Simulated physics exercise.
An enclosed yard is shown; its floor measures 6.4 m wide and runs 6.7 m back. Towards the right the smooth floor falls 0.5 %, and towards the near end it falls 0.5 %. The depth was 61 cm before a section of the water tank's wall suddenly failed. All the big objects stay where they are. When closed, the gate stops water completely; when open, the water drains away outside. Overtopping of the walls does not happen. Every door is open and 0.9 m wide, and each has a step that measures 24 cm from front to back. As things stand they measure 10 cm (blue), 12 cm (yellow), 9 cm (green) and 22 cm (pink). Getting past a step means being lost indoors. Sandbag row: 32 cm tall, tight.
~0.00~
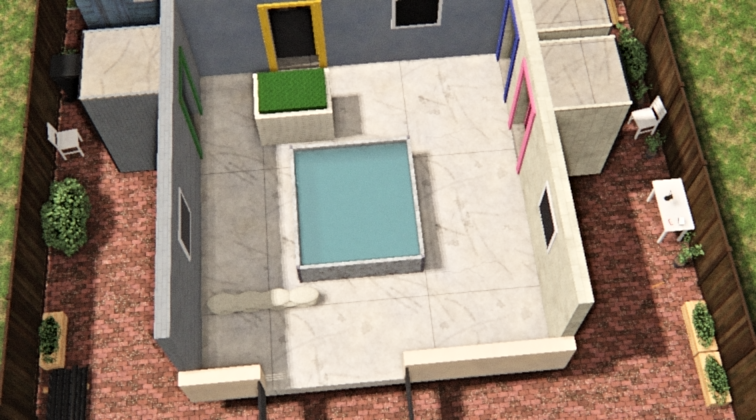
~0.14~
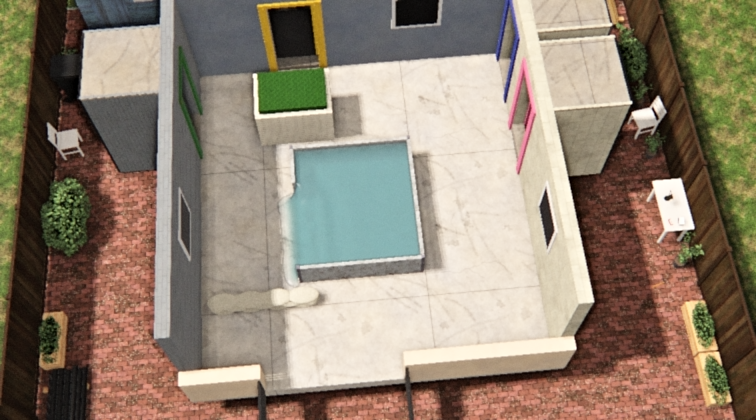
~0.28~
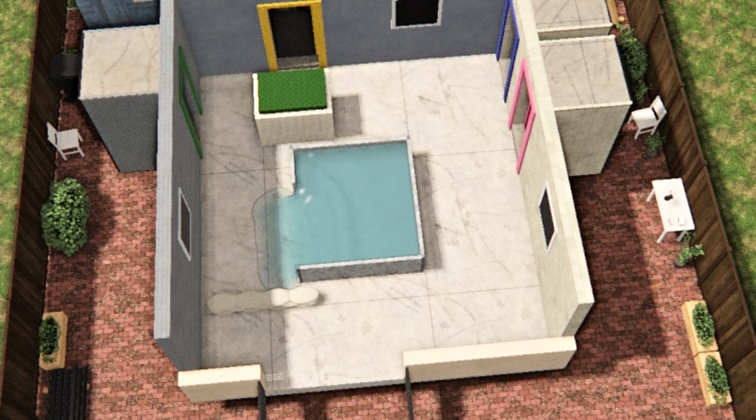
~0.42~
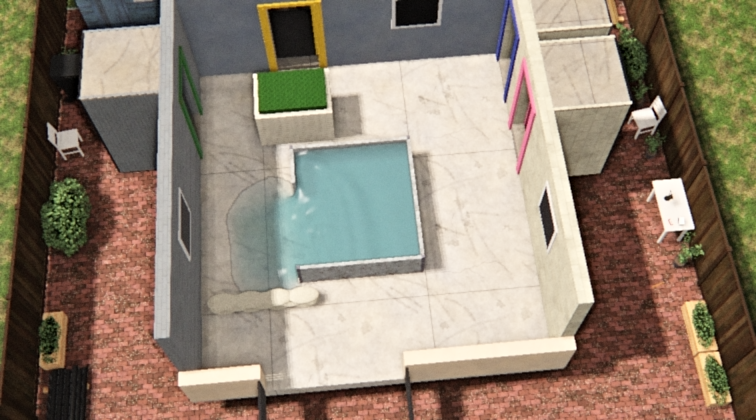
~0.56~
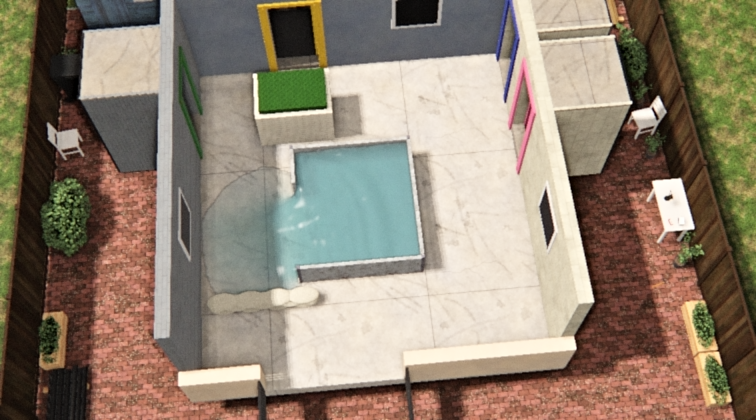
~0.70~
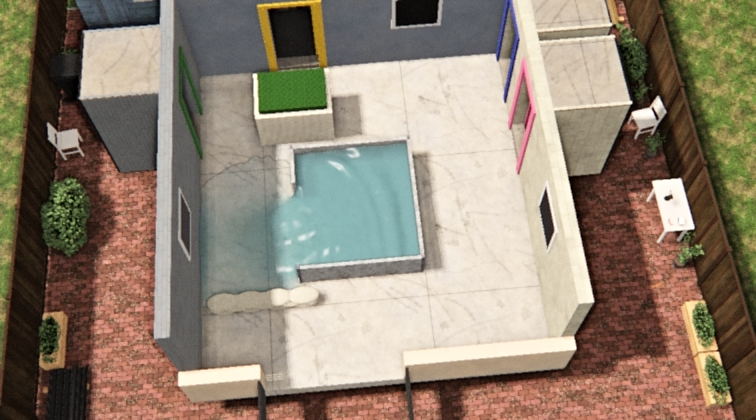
A raised, pale-rimmed tank of blue-green water stands on the marble floor of a grey-walled, roofless enclosure, seen from high above, with brick paving and wooden fences outside. A green-topped block sits behind it near a yellow doorway, and a low row of pale sandbags lies front left. The tank's left wall opens, and water pours out, spreading in a thin sheet to the left wall and the sandbags while the camera stays still.
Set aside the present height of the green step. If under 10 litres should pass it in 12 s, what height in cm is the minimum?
The minimum is around 21 cm.
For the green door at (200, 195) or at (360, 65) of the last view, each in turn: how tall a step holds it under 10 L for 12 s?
You'd want roughly 26 cm there first, then roughly 5.0 cm.
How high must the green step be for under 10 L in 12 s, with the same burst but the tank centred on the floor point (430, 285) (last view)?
Minimum: Approx. 10.5 cm.
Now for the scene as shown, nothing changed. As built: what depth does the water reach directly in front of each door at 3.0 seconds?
Door by door, in centimetres - blue 0, yellow 7, green 10, pink 0.
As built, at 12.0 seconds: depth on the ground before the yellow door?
It comes to about 5.5 centimetres deep.
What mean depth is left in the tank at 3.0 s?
I'd put it near 26 cm.
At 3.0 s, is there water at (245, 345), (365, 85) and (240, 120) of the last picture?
In turn: Flooded, not reached, under water.
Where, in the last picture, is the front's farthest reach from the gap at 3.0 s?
Near (201, 78).
After 1.4 s water covers 15 % of the floor, deepest (54 cm) near (222, 298); 4 cm at the green door, 0 litres in over its 9 cm step.
After 3.0 s water covers 40 % of the floor, deepest (36 cm) near (231, 297); 10 cm at the green door, 0 litres in over its 9 cm step.
After 12.0 s water covers 95 % of the floor, deepest (12 cm) near (537, 297); 9 cm at the green door, 153 litres in over its 9 cm step.
At the green door as built, the water arrived by 1.4 s and peaked near 23 cm at 5.8 s.
With a step of 18 cm, 26 litres would have come in within the 12 s; with 25 cm, 1 litre. So under 10 litres takes about 21 cm.
